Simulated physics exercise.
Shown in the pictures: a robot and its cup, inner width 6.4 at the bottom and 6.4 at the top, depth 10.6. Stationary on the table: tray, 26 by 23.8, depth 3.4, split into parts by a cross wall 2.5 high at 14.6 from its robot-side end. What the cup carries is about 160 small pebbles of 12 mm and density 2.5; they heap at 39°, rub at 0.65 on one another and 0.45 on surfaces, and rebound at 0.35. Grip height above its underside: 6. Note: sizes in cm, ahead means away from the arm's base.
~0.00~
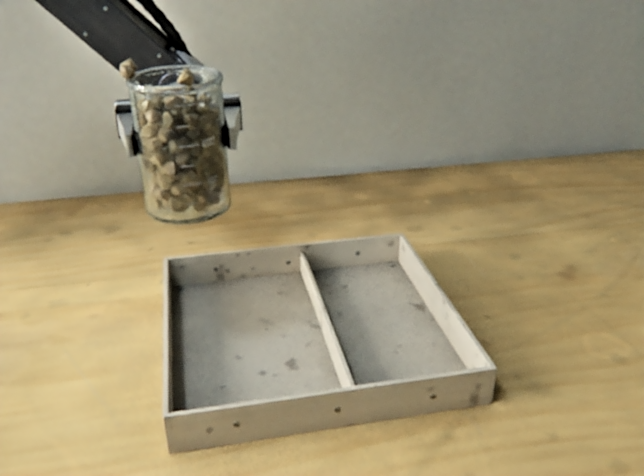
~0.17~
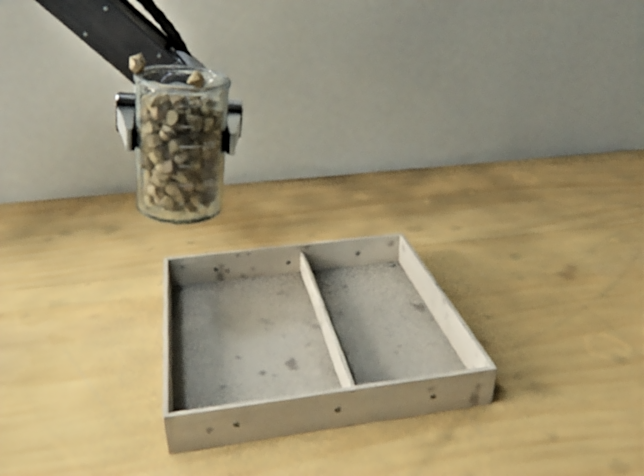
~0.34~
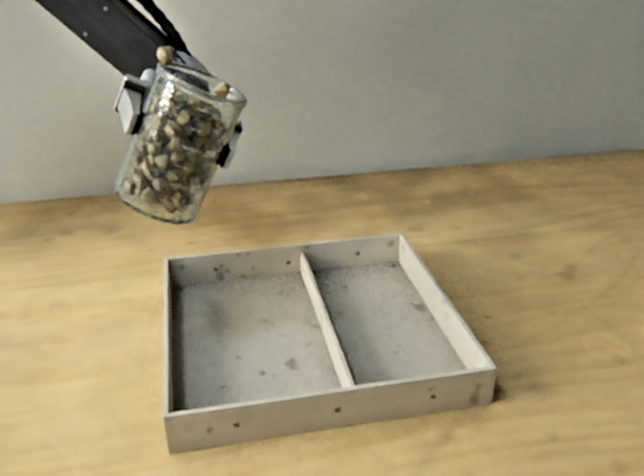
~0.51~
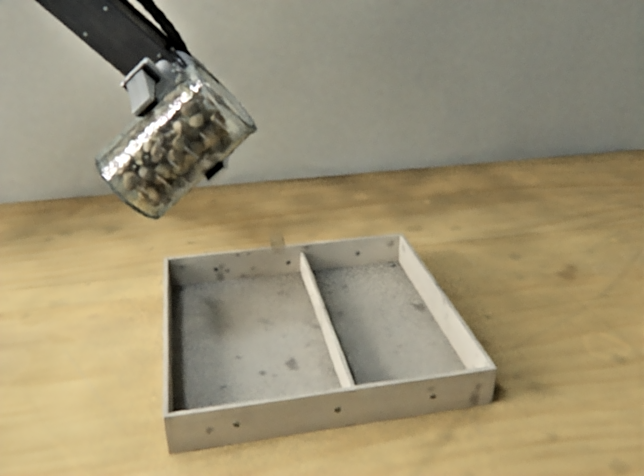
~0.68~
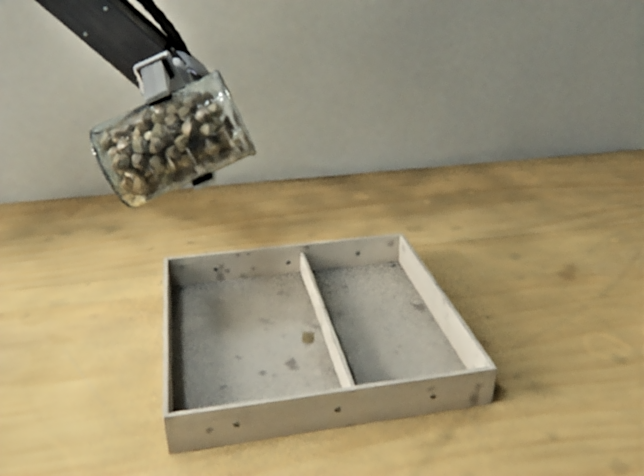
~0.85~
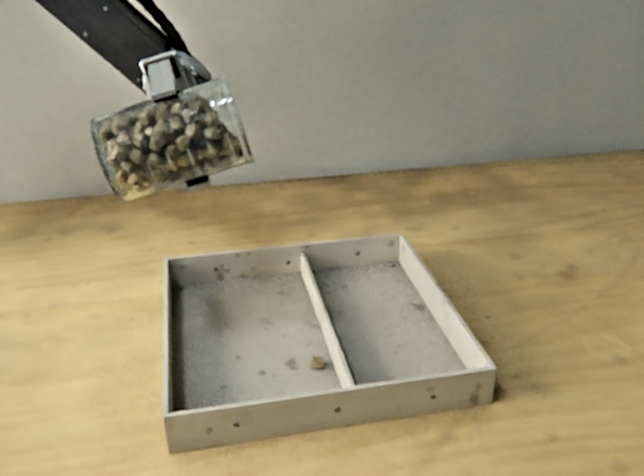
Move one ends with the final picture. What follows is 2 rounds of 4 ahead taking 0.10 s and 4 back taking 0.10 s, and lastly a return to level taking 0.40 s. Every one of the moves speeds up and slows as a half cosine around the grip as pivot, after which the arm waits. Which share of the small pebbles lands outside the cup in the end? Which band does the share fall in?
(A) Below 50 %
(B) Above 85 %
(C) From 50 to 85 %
Below 50 %.
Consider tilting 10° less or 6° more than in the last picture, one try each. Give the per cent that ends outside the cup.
About 20 and 55 %.
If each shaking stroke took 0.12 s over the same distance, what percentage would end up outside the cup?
The share would be near 30 %.
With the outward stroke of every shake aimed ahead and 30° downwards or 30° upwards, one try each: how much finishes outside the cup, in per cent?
Estimates, in order: 20 % then 55 %.
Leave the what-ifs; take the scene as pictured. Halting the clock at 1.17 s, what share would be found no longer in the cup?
About 25 in a hundred parts are out by then.
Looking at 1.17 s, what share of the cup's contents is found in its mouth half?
Some 55 per cent.
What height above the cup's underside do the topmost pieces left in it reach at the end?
About 8.0 cm.
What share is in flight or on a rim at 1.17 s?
Some 4 percent.
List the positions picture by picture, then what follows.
The cup middle at (182, 146), level; upper third of the load around (177, 116), from x 130 to 220, top at y 65; 161 in the cup, in the first picture.
The cup middle at (181, 146), tilted 7° forward; upper third of the load around (180, 114), from x 135 to 215, top at y 60, in the second picture.
The cup middle at (178, 145), tilted 26° forward; upper third of the load around (180, 116), from x 130 to 225, top at y 55, in the third picture.
The cup middle at (175, 143), tilted 50° forward; upper third of the load around (185, 120), from x 115 to 280, top at y 90; 160 in the cup, 1 in flight or on a rim, in the fourth picture.
The cup middle at (173, 141), tilted 69° forward; upper third of the load around (181, 122), from x 105 to 310, top at y 100; 160 in the cup, 1 in the robot-side part, in the fifth picture.
The cup middle at (173, 140), tilted 76° forward; upper third of the load around (176, 124), from x 105 to 315, top at y 105; 160 in the cup, 1 in the robot-side part, in the sixth picture.
After 1.17 s, tilted 76° forward, highest piece 23 above the table; 122 in the cup, 22 in the far-side part, 10 in the robot-side part, 7 in flight or on a rim.
After 1.49 s, tilted 26° forward, highest piece 25 above the table; 92 in the cup, 40 in the far-side part, 28 in the robot-side part, 1 in flight or on a rim.
After 1.85 s, level, highest piece 23 above the table; 92 in the cup, 40 in the far-side part, 29 in the robot-side part.
After 2.90 s, level, highest piece 23 above the table; 92 in the cup, 40 in the far-side part, 29 in the robot-side part.
In the end, 92 in the cup, 40 in the far-side part, 29 in the robot-side part. That is 43 % outside the cup.
